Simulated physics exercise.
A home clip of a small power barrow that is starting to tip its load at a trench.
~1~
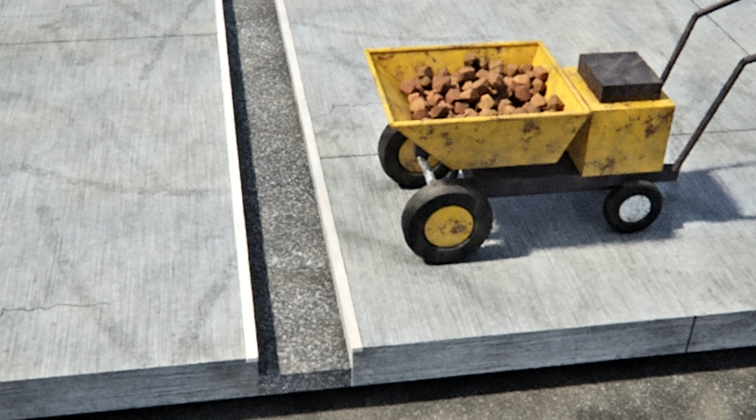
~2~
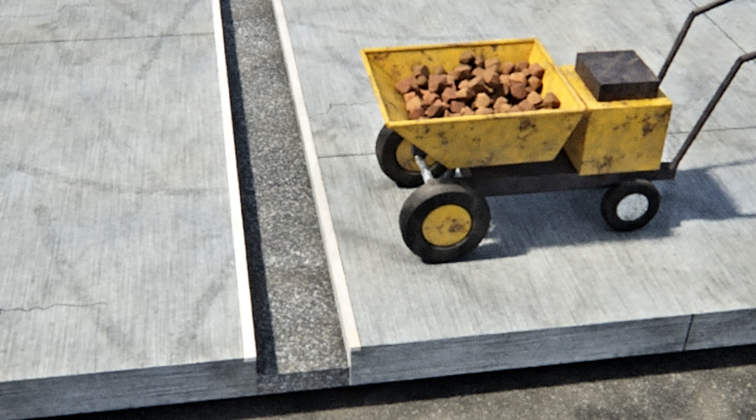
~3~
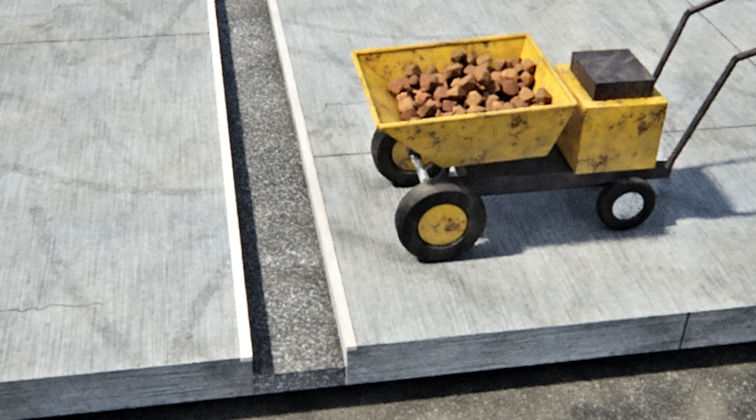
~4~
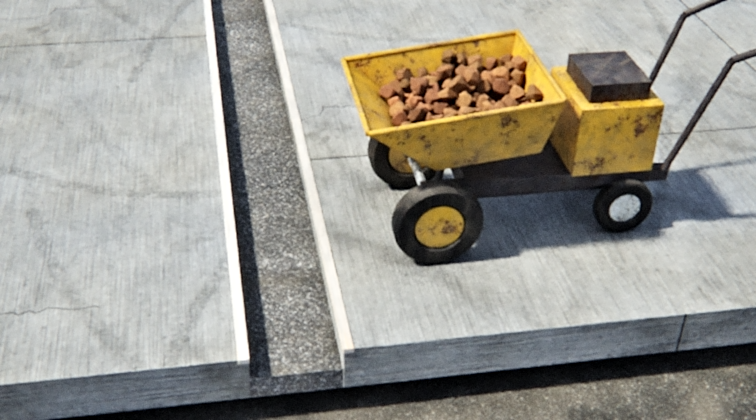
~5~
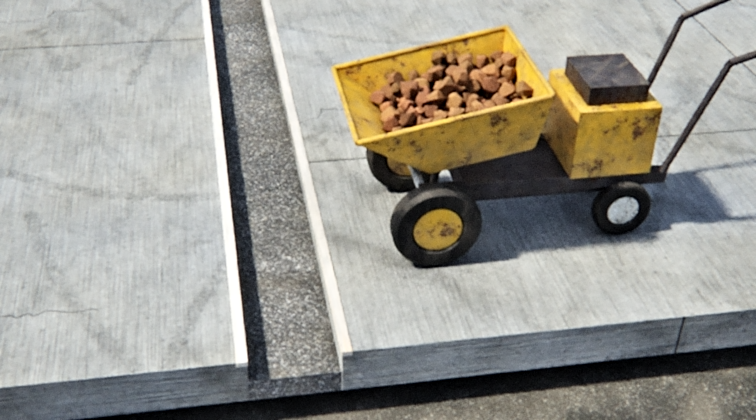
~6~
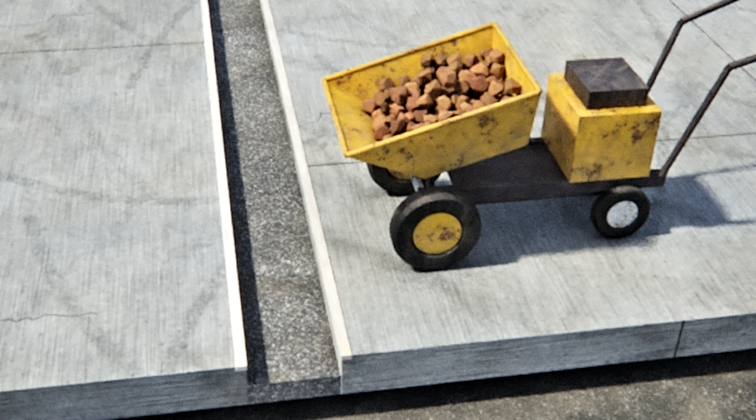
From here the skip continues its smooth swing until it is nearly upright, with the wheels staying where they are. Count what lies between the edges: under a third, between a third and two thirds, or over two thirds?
Amount in: Above two thirds.
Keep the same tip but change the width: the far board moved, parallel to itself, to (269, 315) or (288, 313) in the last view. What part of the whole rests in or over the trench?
Result, try 1: 50 in a hundred; try 2: 20 in a hundred.
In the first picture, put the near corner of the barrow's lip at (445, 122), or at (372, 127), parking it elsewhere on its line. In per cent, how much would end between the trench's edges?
About 70 per cent for the first spot and about 70 per cent for the second.
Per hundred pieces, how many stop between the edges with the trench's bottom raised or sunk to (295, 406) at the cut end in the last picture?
The share comes to around 100 percent.
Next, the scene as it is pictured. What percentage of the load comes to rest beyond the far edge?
About 15 per cent.
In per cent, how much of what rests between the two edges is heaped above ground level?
My figure is near 20 per cent.
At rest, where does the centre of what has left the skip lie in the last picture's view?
Roughly pixel (264, 245).
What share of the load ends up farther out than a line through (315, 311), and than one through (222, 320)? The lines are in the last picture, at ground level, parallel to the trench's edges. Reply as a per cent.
That's 90 in a hundred for the first and 10 in a hundred for the second.
Just after the last frame, skip tipped steeply; every one in the skip.
A moment on, skip tipped steeply; roughly half in the skip; roughly half in or heaped over the trench; just a few beyond it; just a few falling.
Further on, skip tipped right over; about a tenth in the skip; the larger part in or heaped over the trench; about a tenth beyond it.
When it is over, skip tipped right over; about a tenth in the skip; the larger part in or heaped over the trench; about a tenth beyond it.
